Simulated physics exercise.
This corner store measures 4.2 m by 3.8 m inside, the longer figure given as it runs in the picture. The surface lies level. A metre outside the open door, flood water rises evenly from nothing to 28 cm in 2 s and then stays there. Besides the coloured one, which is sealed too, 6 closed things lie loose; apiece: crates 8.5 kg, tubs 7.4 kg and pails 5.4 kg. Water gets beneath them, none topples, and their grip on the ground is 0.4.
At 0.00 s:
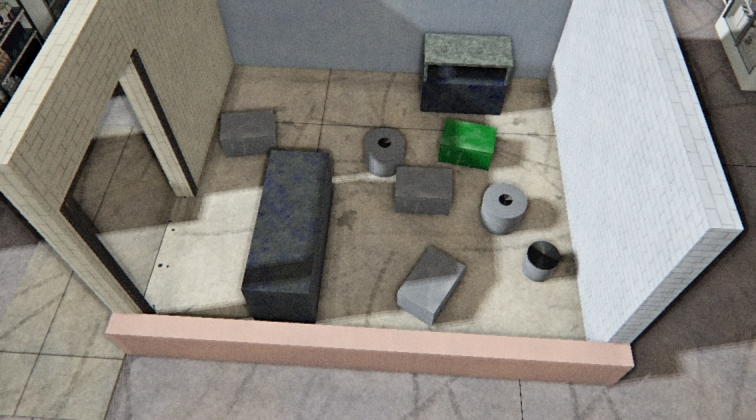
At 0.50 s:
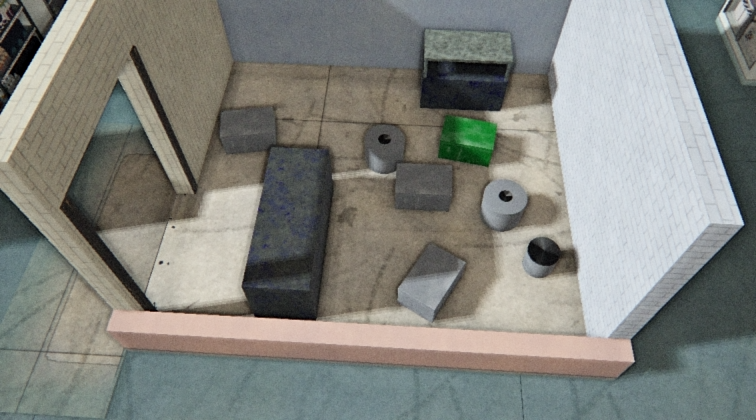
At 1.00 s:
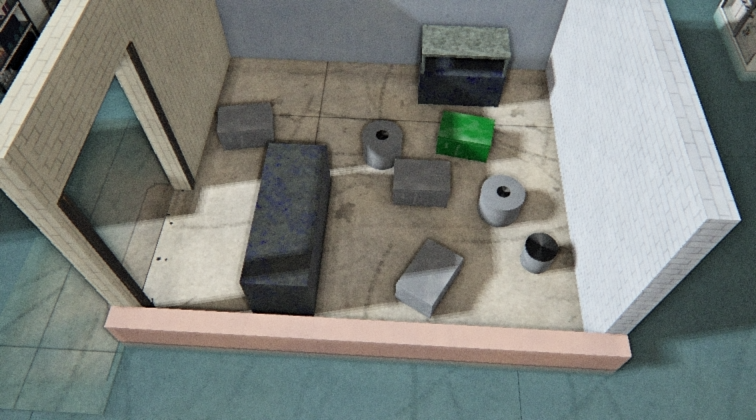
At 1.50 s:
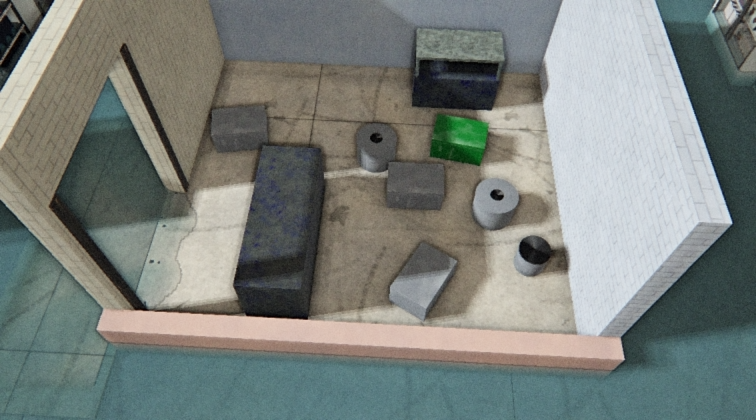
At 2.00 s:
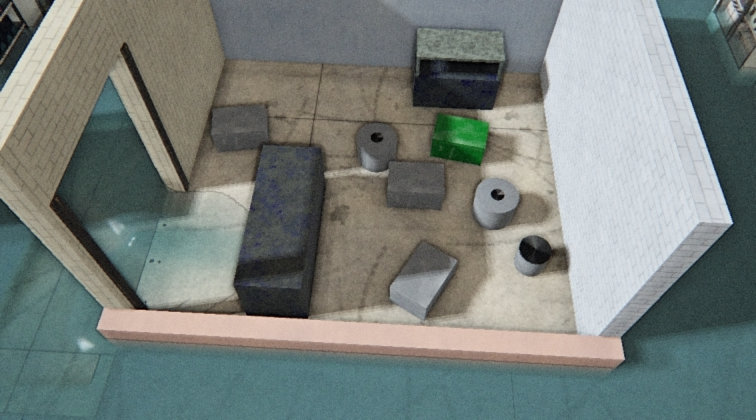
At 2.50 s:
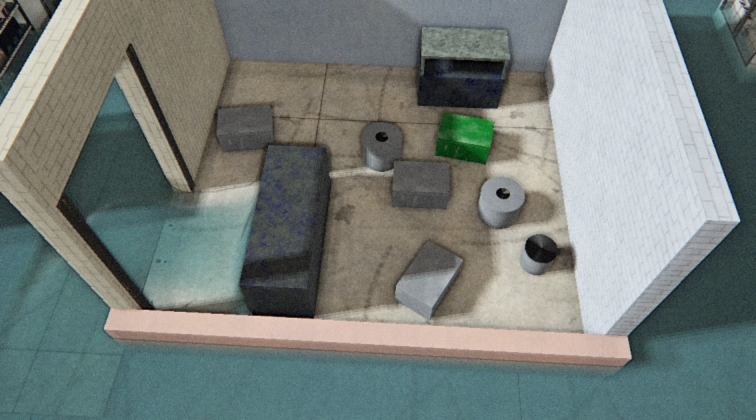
A small store room with a doorway in its left wall is seen from high above, over a low pink front wall. A green crate sits toward the back, right of centre, among grey boxes and round tubs, with a long dark block at left and a dark, green-topped unit behind. Teal water covers the ground outside, then spreads through the doorway toward the block, while the objects stay put and the camera sways slightly.
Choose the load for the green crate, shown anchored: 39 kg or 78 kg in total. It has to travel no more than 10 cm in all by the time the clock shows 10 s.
For it, the lower weight is enough.
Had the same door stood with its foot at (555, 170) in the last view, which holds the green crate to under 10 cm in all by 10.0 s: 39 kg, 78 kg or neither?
Then only the larger load is enough.
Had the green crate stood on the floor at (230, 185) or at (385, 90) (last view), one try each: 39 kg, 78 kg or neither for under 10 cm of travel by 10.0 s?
In turn: Neither holds; it takes the larger.
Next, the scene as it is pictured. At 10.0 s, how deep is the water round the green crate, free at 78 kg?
Roughly 9 cm.
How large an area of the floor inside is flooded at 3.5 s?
Roughly 5.5 m2.
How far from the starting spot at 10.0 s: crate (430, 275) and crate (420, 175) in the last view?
In turn: 30 cm, 140 cm.
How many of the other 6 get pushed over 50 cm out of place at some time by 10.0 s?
I count 6.
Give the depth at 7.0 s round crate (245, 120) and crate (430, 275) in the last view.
About 13 and 4 cm.
After 3.5 s the green crate would be 0 cm from its start with 39 kg and 0 cm from its start with 78 kg; 0 cm of water round it then.
After 4.5 s the green crate would be 0 cm from its start with 39 kg and 0 cm from its start with 78 kg; 0 cm of water round it then.
After 7.0 s the green crate would be 0 cm from its start with 39 kg and 0 cm from its start with 78 kg; 6 cm of water round it then.
After 10.0 s the green crate would be 0 cm from its start with 39 kg and 0 cm from its start with 78 kg; 9 cm of water round it then.
